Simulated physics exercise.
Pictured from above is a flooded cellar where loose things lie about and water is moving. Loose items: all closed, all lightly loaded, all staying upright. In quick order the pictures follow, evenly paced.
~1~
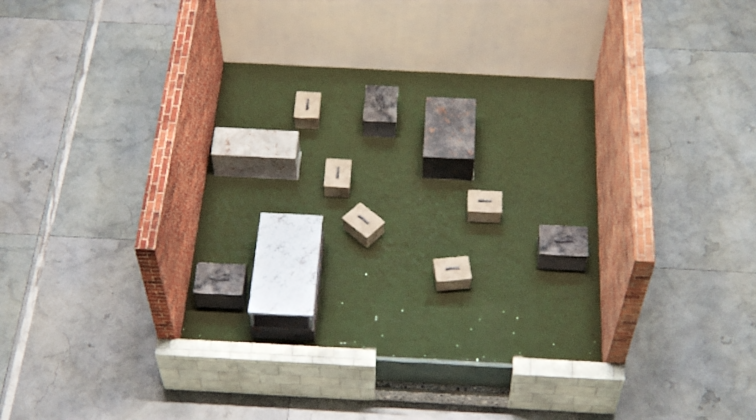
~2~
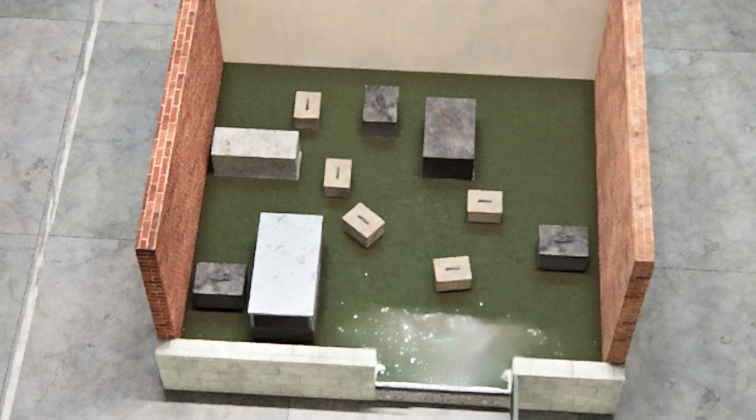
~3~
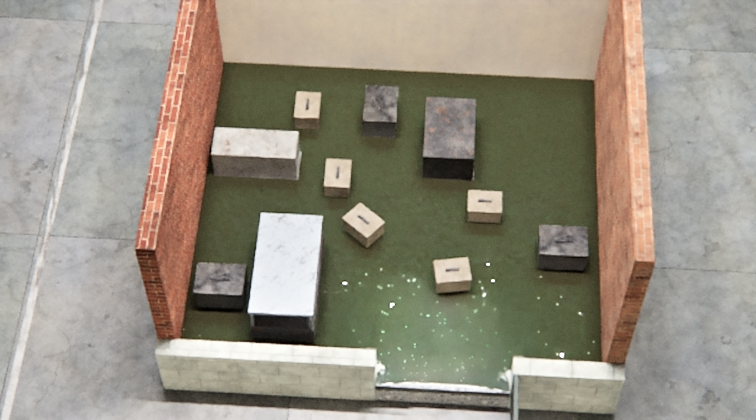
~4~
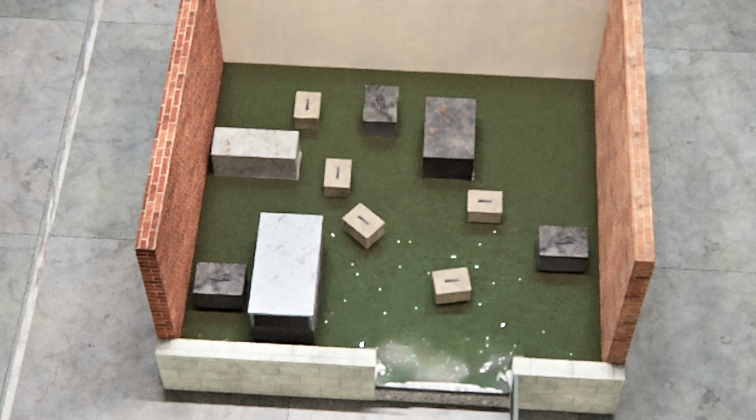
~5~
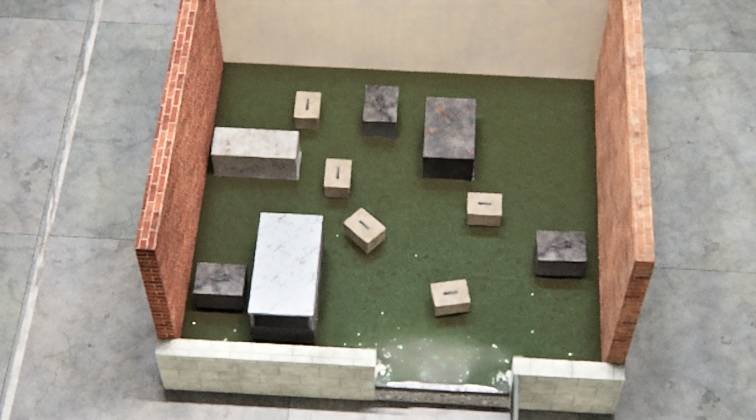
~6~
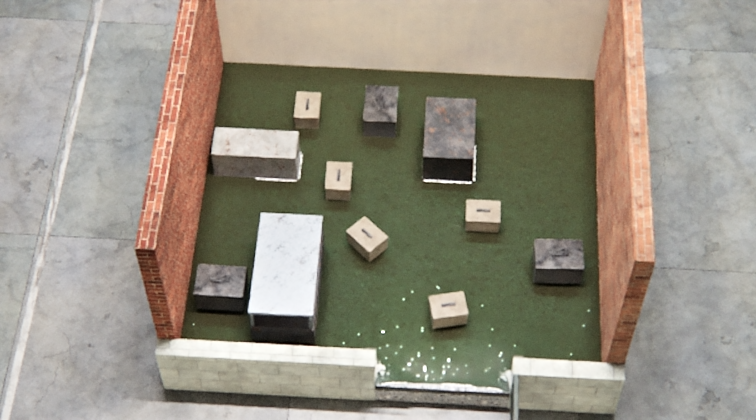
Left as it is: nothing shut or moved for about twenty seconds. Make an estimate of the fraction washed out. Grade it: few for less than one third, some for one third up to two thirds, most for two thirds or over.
Grade: Most.
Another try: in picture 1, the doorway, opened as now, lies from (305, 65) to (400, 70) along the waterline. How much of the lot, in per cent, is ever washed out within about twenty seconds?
Estimate: Near 80 %.
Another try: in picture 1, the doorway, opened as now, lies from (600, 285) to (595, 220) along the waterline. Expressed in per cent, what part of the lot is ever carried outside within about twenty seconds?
Some 50 per cent of the things, roughly.
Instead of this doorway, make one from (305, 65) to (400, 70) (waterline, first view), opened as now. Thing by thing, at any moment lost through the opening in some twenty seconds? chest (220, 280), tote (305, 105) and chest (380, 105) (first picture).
In turn: Still in, yes, out.
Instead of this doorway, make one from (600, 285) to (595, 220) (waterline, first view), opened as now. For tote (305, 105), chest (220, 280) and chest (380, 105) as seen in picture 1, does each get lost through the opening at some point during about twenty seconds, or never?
Taking them one after another, held back, then held back, then held back.
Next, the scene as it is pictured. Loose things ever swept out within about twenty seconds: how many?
The figure is 6.
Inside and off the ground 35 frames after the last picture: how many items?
That would be 3.
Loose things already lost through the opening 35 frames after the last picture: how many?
The number works out to 5.
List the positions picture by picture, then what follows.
A tote at (453, 269) floats; a tote at (364, 220), afloat; 0 of 8 have shifted, in the first frame.
A tote at (453, 269), afloat; a tote at (364, 220), afloat; 0 of 8 have shifted, in the second frame.
A tote at (452, 270), afloat; a tote at (364, 220), afloat; 0 of 8 have shifted, in the third frame.
A tote at (452, 281), afloat, close to its start; a tote at (364, 220), afloat; 1 of 8 have shifted, in the fourth frame.
A tote at (451, 293) floats, close to its start; a tote at (365, 225) floats, close to its start; 3 of 8 have shifted, in the fifth frame.
A tote at (449, 305) floats, a stride from its start; a tote at (367, 234) floats, close to its start; 4 of 8 have shifted, in the sixth frame.
A moment on, 1 of 8 are out; 7 afloat.
Next, 4 of 8 are out; 4 afloat.
Later, 5 of 8 are out; 3 afloat.
In the end, 6 of 8 are out; 2 afloat.
